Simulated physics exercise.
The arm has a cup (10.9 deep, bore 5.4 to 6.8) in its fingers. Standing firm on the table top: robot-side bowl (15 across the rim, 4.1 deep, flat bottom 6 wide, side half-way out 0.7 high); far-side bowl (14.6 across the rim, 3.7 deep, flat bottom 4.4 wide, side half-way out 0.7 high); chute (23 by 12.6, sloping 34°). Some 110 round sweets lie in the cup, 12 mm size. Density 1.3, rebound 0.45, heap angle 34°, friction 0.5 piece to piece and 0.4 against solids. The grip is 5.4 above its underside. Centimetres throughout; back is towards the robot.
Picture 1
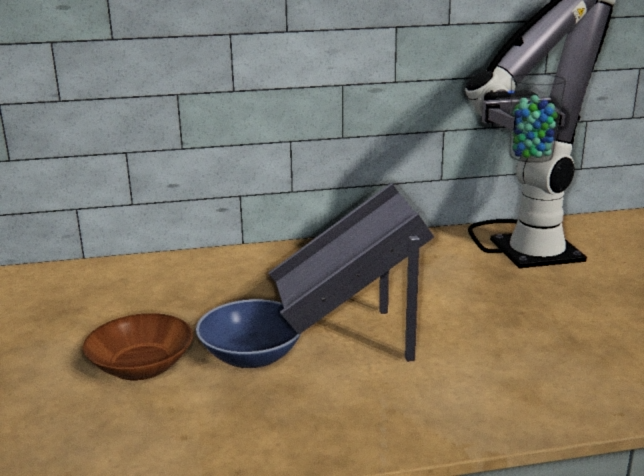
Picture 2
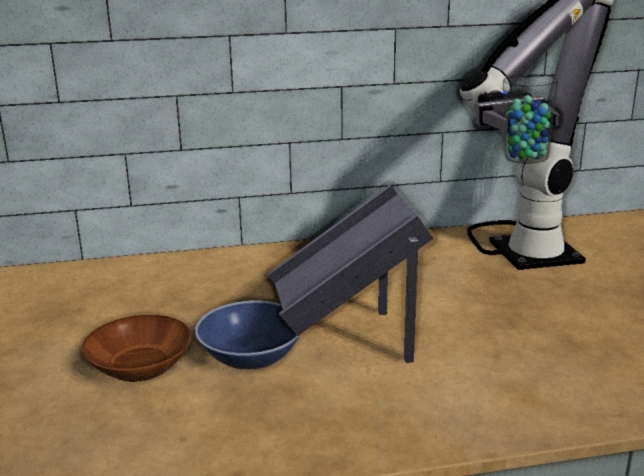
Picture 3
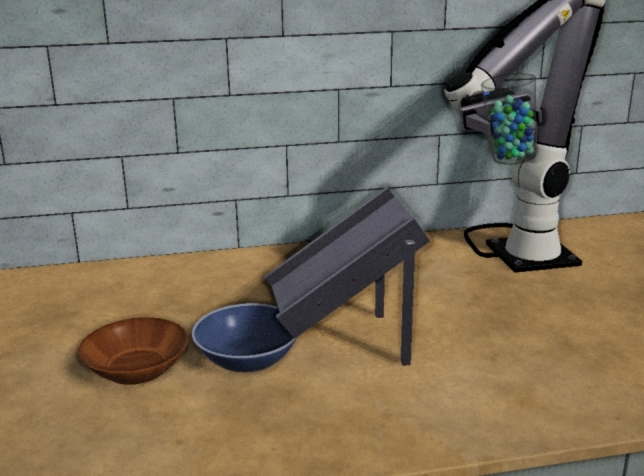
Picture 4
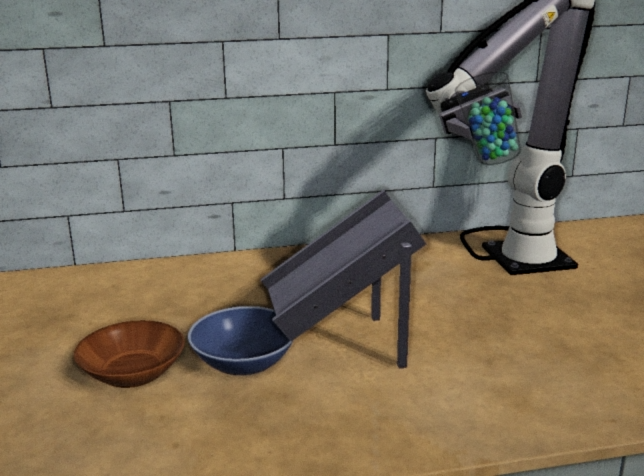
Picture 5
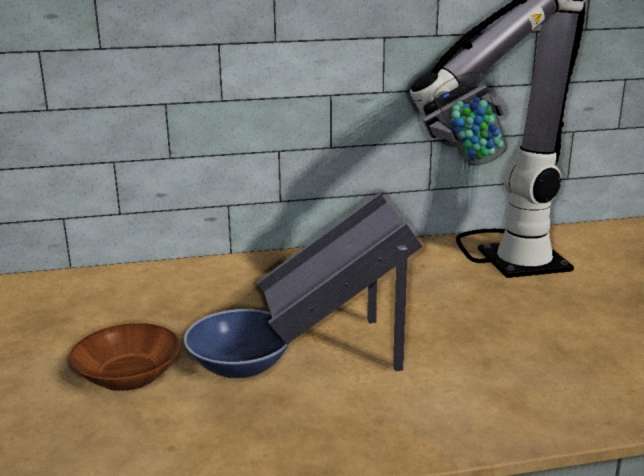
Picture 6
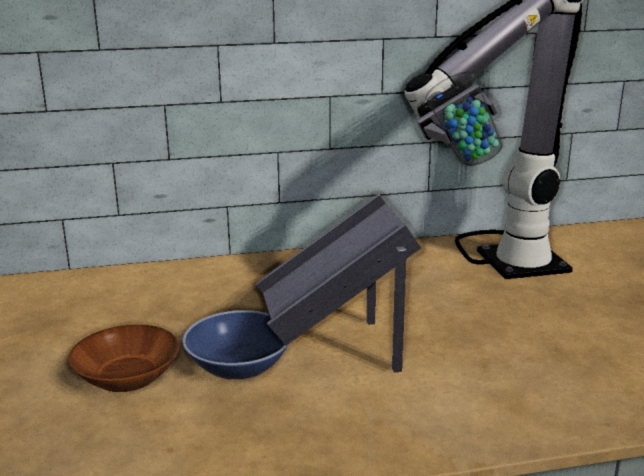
The clip shows a robot arm holding a clear cup of blue and green balls above a wooden table with a sloped chute and two bowls; the arm moves the cup left while gradually tilting it toward the chute.
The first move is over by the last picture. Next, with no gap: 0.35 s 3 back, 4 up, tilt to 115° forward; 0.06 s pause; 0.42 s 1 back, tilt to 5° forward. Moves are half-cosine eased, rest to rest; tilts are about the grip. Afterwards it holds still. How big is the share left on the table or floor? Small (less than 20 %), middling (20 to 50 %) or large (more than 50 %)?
A middling share, 20 to 50 %, ends on the table or floor.
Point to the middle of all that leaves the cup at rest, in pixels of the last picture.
Near (290, 356).
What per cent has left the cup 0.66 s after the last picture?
Some 45 per cent.
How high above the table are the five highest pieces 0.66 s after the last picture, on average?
Roughly 40 cm.
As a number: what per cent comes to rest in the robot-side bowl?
Some 10 per cent.
Then, 0.33 s later, tilted 114° forward, highest piece 42 above the table; 109 in the cup.
Then, 0.66 s later, tilted 42° forward, highest piece 41 above the table; 62 in the cup, 16 on the table or floor, 31 on the chute or in flight.
Then, 1.03 s later, tilted 5° forward, highest piece 39 above the table; 61 in the cup, 30 on the table or floor, 14 in the robot-side bowl, 4 on the chute or in flight.
Then, 2.08 s later, tilted 5° forward, highest piece 39 above the table; 61 in the cup, 33 on the table or floor, 12 in the robot-side bowl, 3 in the far-side bowl.
At rest, 61 in the cup, 33 on the table or floor, 12 in the robot-side bowl, 3 in the far-side bowl. That is 30 % on the table or floor.
